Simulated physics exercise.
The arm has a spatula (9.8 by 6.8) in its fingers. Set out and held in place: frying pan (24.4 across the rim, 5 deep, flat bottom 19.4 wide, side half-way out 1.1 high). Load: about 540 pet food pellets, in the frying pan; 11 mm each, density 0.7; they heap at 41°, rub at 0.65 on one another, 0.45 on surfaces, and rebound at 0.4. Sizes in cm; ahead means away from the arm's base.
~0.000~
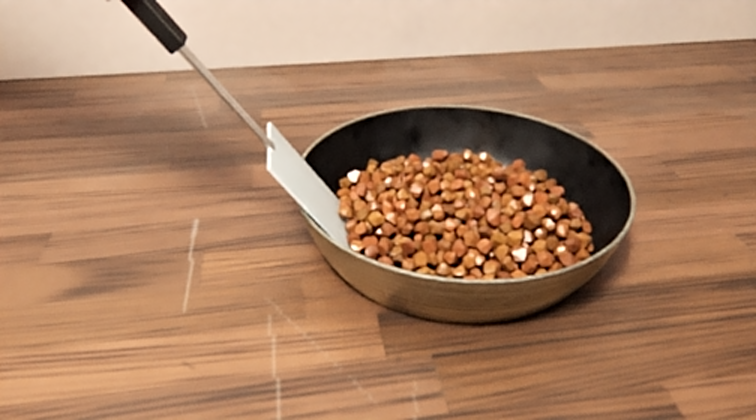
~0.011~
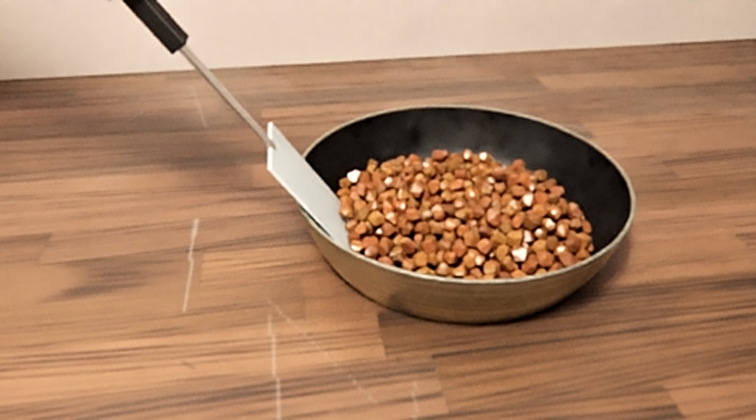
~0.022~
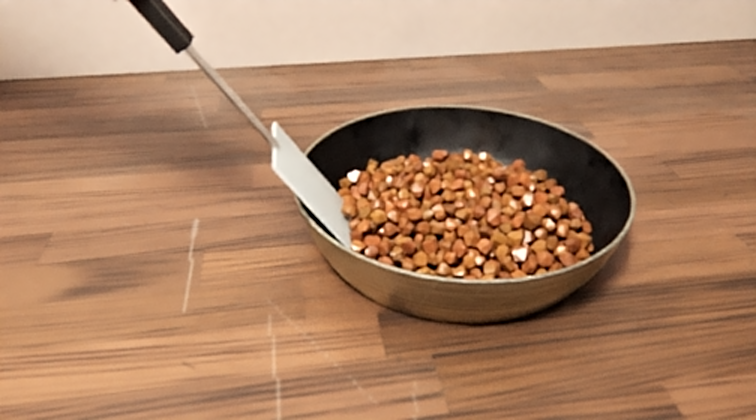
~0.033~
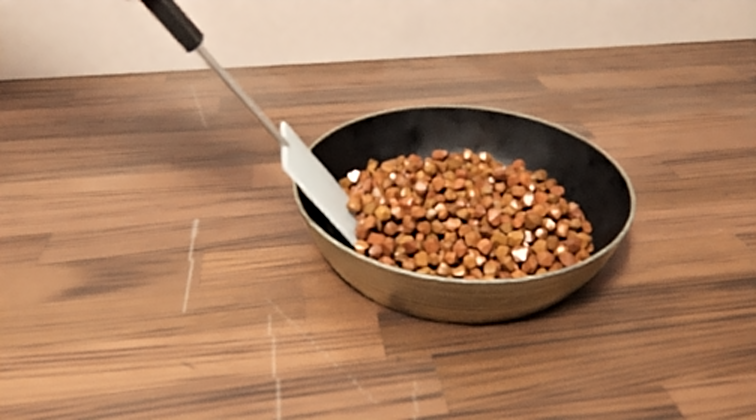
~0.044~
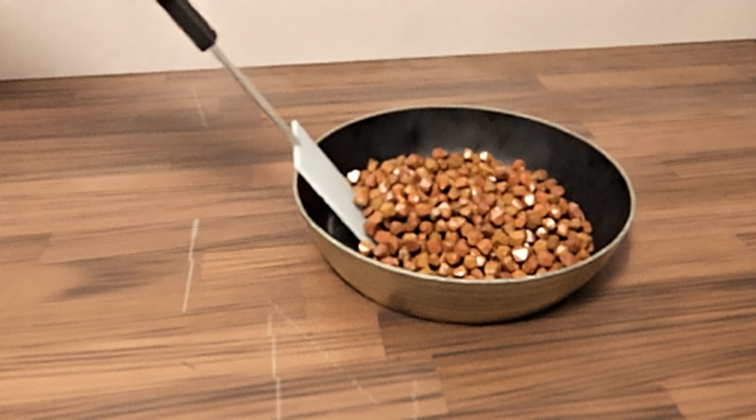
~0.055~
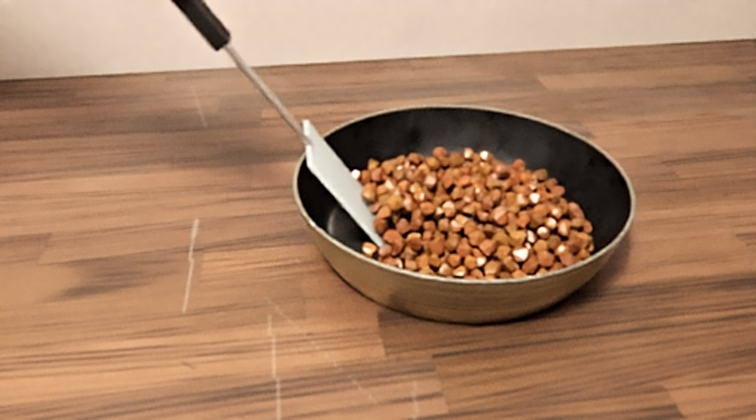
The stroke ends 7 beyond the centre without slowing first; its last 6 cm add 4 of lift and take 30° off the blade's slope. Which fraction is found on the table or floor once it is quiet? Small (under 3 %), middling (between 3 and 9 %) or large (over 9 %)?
Answer: Middling; between 3 and 9 % of the pet food pellets finish on the table or floor.
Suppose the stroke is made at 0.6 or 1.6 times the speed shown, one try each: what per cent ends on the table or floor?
Some 0 and 15 per cent.
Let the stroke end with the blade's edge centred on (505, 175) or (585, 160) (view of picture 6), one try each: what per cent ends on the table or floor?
Some 0 and 20 per cent.
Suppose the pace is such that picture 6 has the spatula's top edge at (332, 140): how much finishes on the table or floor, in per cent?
Some 15 per cent.
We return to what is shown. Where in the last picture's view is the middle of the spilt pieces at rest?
At about (688, 200).
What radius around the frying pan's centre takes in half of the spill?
About 22 cm.
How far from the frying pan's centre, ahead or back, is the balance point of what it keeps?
Some 4.0 cm ahead.
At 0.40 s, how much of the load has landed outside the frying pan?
About 4 per cent.
By 0.11 s, sloping 57°, highest piece 6 above the table; 542 in the frying pan.
By 0.17 s, sloping 46°, highest piece 6 above the table; 542 in the frying pan.
By 0.40 s, sloping 27°, highest piece 7 above the table; 514 in the frying pan, 26 on the table or floor, 2 on the blade or in flight.
By 1.45 s, sloping 27°, highest piece 6 above the table; 514 in the frying pan, 28 on the table or floor.
Final count, 514 in the frying pan, 28 on the table or floor. That is 5 % on the table or floor.
